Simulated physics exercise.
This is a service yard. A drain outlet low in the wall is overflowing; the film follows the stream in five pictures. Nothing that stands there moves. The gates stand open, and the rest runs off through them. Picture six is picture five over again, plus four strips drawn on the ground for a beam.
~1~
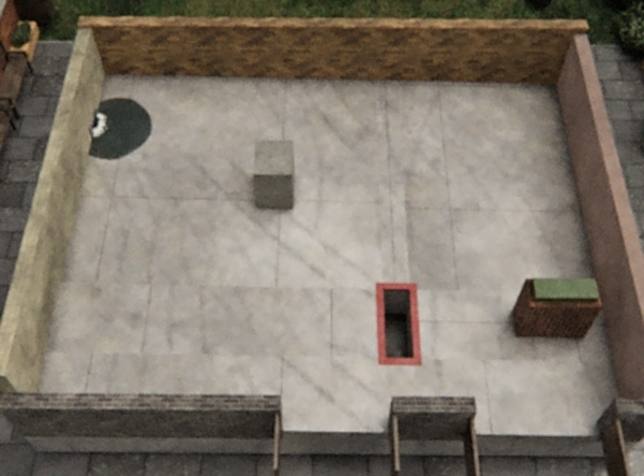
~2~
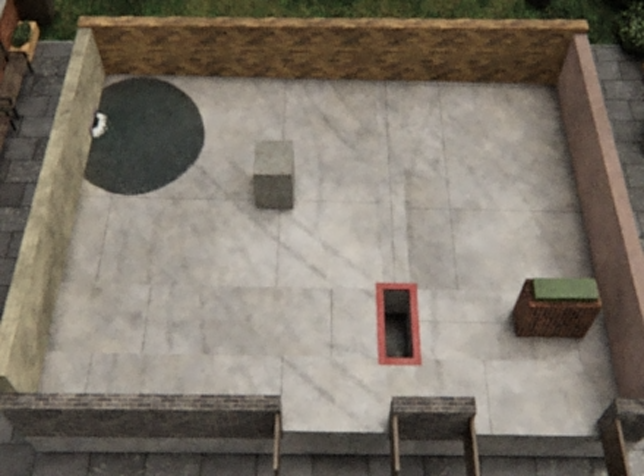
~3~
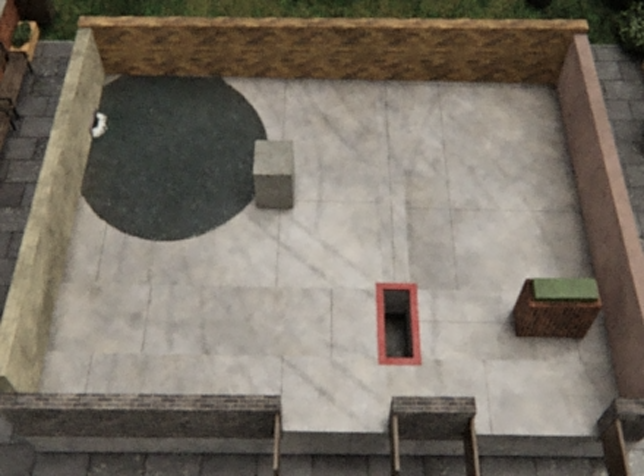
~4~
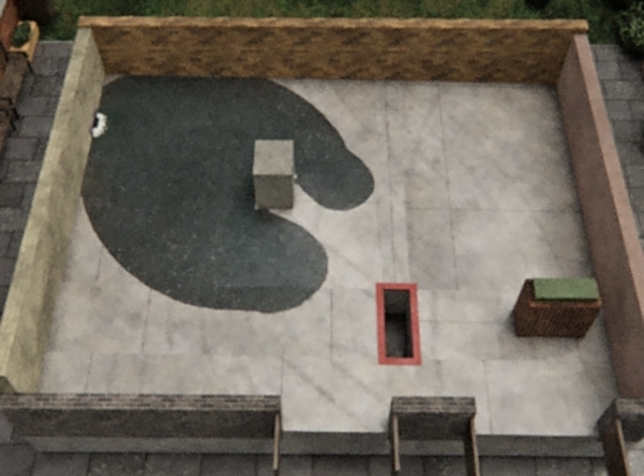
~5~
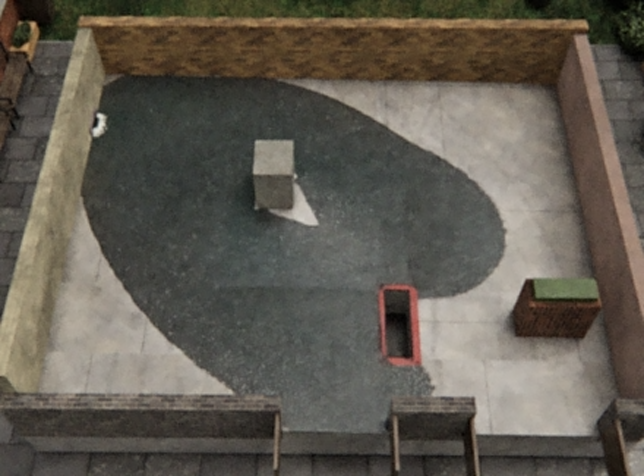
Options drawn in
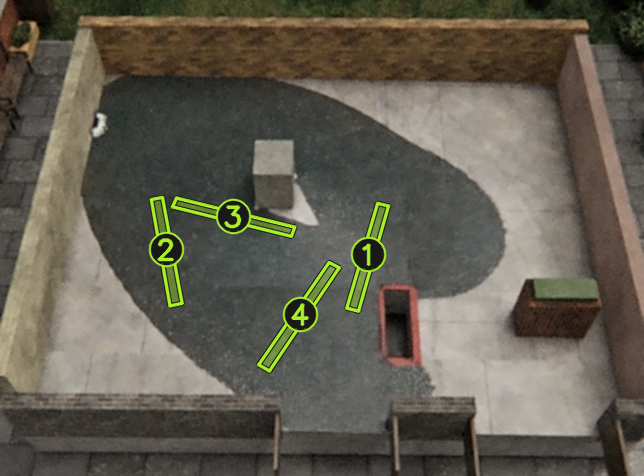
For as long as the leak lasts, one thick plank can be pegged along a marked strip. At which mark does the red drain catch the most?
Position 2.
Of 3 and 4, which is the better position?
It is 3.
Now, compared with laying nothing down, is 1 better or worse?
Worse.
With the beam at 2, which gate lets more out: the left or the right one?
More leaves on the right.
On the marked copy, 1 from (352, 309) to (383, 204); 2 from (156, 198) to (176, 304); 3 from (174, 202) to (293, 231); 4 from (264, 367) to (334, 265).
Choosing 1, about 6 % of the stream runs into the red drain, about 93 % out by the gates.
Choosing 2, about 18 % of the stream runs into the red drain, about 81 % out by the gates.
Choosing 3, about 11 % of the stream runs into the red drain, about 88 % out by the gates.
Choosing 4, about 7 % of the stream runs into the red drain, about 92 % out by the gates.
